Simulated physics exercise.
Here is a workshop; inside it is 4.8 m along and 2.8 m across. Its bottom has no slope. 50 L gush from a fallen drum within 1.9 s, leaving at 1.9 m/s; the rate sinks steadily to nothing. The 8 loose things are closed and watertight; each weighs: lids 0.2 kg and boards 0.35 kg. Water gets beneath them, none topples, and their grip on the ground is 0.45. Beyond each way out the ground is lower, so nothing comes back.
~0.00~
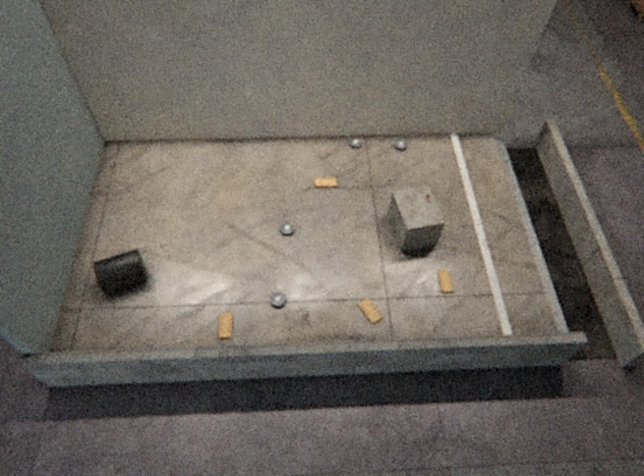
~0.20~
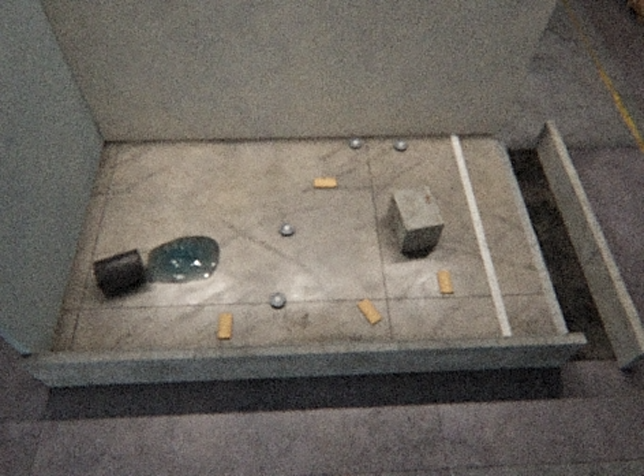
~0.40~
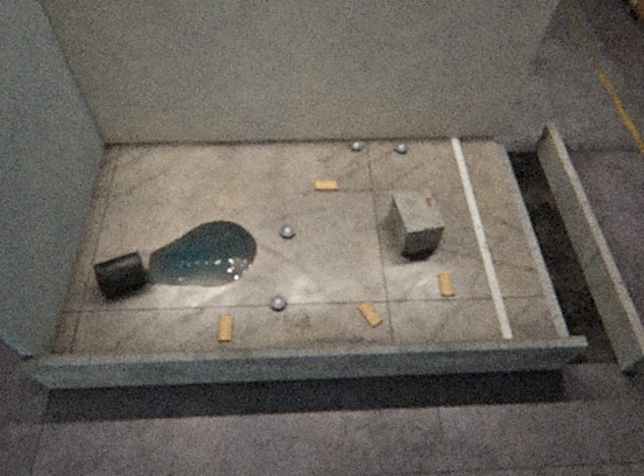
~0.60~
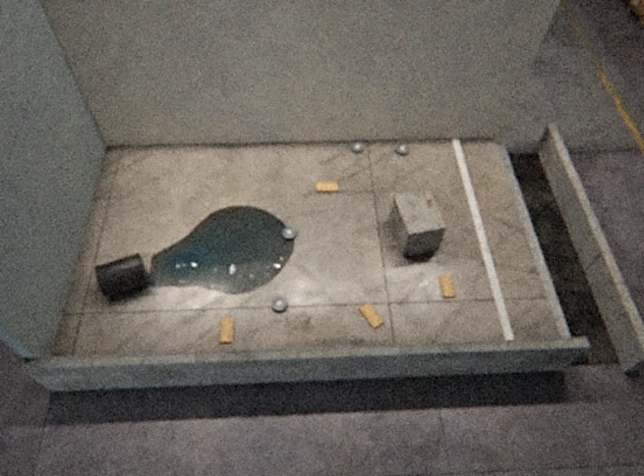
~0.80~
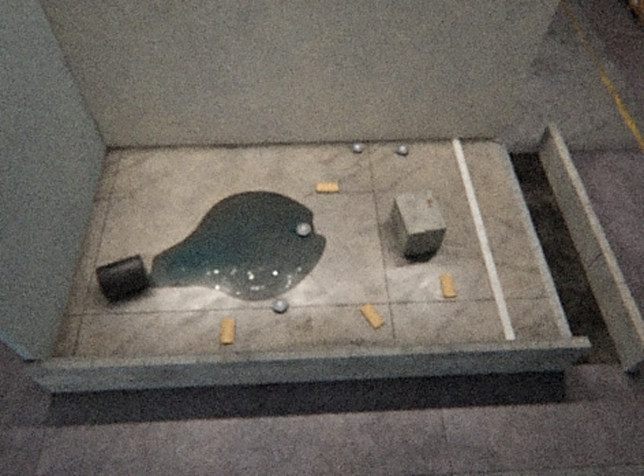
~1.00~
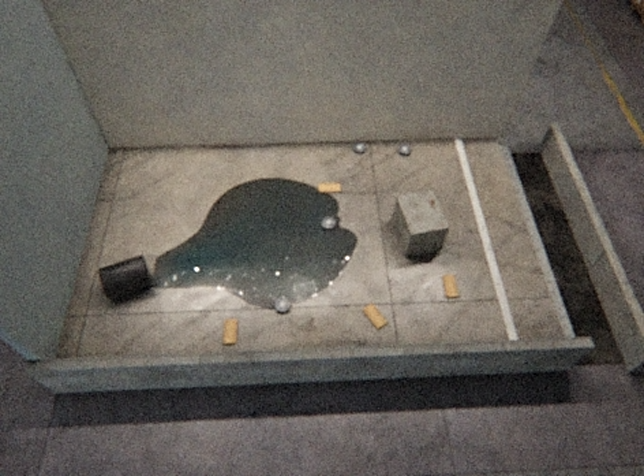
Dark water spreading rightward from a black container across a walled concrete floor, reaching small silver lids and pushing one along.
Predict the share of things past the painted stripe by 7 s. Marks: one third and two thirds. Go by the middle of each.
Share: One to two thirds.
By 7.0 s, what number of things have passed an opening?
By then 2.
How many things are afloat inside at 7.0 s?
0 of them.
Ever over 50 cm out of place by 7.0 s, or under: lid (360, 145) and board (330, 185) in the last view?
In turn: More, past it.
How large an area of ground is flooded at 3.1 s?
About 3.5 m2.
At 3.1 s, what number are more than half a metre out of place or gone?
3 of them.
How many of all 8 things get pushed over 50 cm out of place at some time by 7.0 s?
I count 4.
After 1.4 s 0 of 8 are over the mark; 1 afloat.
After 3.1 s 0 of 8 are over the mark; 3 afloat.
After 4.9 s 4 of 8 are over the mark; 2 afloat.
After 7.0 s 4 of 8 are over the mark; 0 afloat.
